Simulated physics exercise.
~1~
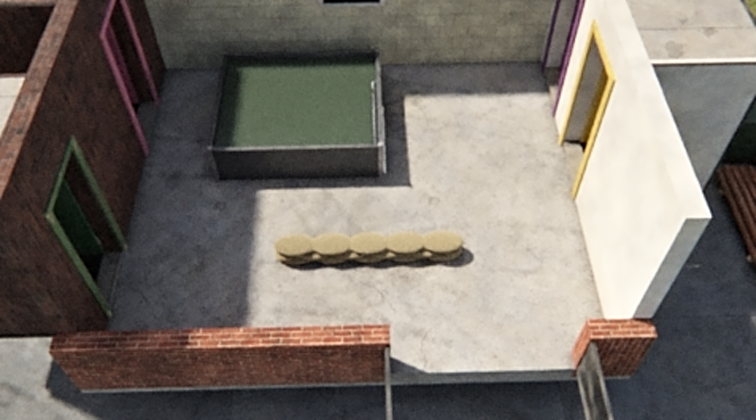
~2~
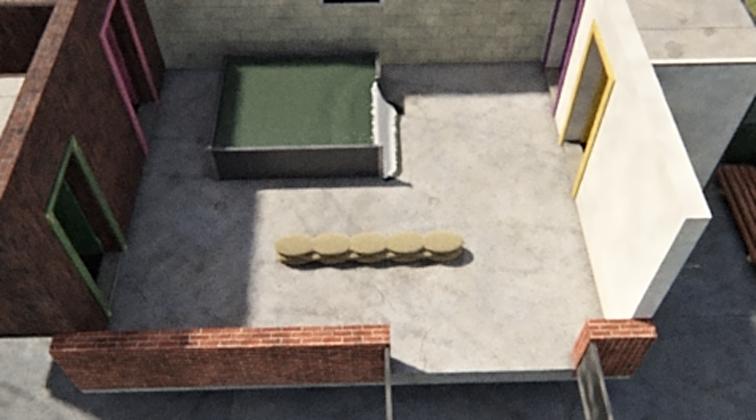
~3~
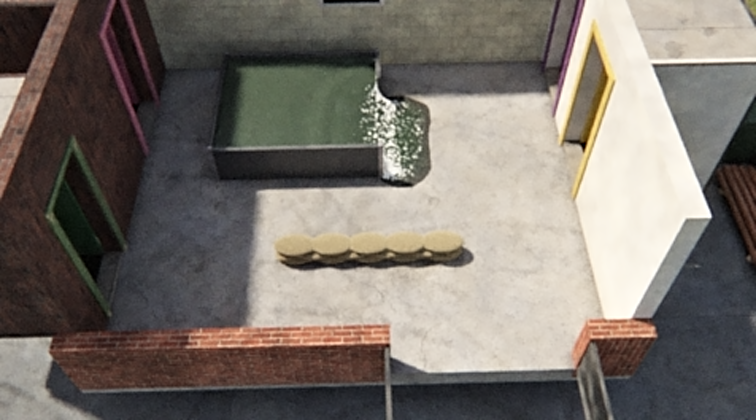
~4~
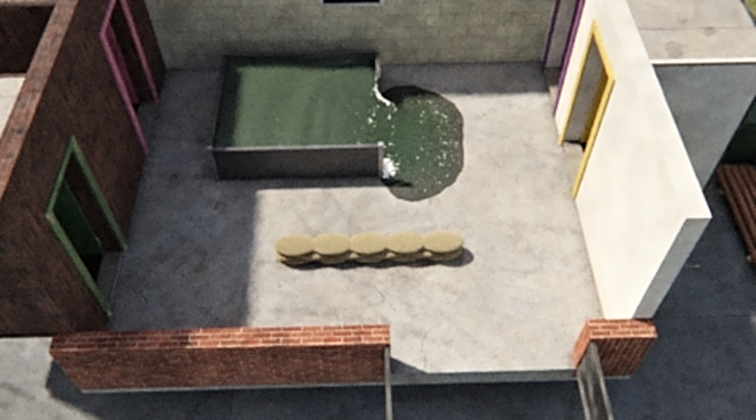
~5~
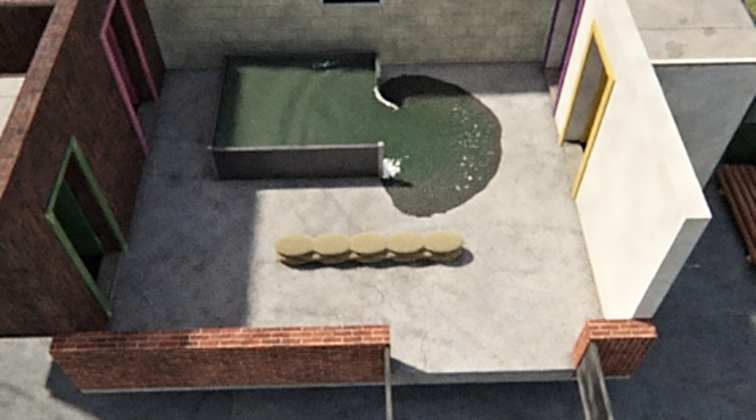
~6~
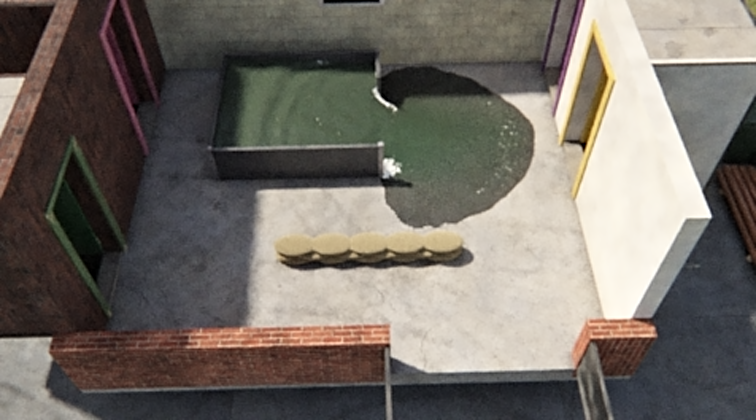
A large walled yard with a grey concrete floor is seen from high above, with brick on the left and a pale wall on the right. A dark tank of green water stands near the back, a row of tan sacks lies mid-floor, and pink, green, purple and yellow doorways line the sides. The tank's right side opens and foaming water pours out, spreading rightward in a widening dark, rounded pool, while the camera stays still.
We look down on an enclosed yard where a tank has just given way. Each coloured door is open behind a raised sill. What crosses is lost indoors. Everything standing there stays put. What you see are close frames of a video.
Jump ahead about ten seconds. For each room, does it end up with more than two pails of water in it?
At the end, I expect the yellow door to let through too much, I expect the green door to let through an acceptable amount, I expect the purple door to let through too much, I expect the pink door to let through an acceptable amount.
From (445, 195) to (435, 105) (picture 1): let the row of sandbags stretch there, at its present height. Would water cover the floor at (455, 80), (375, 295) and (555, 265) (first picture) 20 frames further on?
Soaked, soaked, soaked.
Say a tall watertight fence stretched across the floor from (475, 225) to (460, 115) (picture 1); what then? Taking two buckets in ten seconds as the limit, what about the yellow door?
My guess is that yellow stays within limits.
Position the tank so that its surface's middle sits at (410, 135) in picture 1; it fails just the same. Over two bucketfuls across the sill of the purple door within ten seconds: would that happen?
The purple door falls short.
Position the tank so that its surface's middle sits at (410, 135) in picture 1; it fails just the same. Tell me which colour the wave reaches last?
My answer: The green door.
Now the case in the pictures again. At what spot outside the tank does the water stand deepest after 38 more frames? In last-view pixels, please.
Somewhere near (607, 349), I think.
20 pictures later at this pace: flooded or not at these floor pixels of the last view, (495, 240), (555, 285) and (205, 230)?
The three points read soaked through, soaked through and clear.
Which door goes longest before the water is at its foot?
Answer - the one in green.
A moment on, water covers 30 % of the floor; the yellow door under two buckets in, the green door not reached, the purple door under two buckets in, the pink door not reached.
Next, water covers 35 % of the floor; the yellow door over two buckets in, the green door not reached, the purple door over two buckets in, the pink door not reached.
Then, water covers 45 % of the floor; the yellow door far over two buckets in, the green door not reached, the purple door over two buckets in, the pink door not reached.
Later, water covers 65 % of the floor; the yellow door far over two buckets in, the green door not reached, the purple door far over two buckets in, the pink door not reached.
In the end, water covers 85 % of the floor; the yellow door far over two buckets in, the green door wet at the sill, nothing in, the purple door far over two buckets in, the pink door wet at the sill, nothing in.
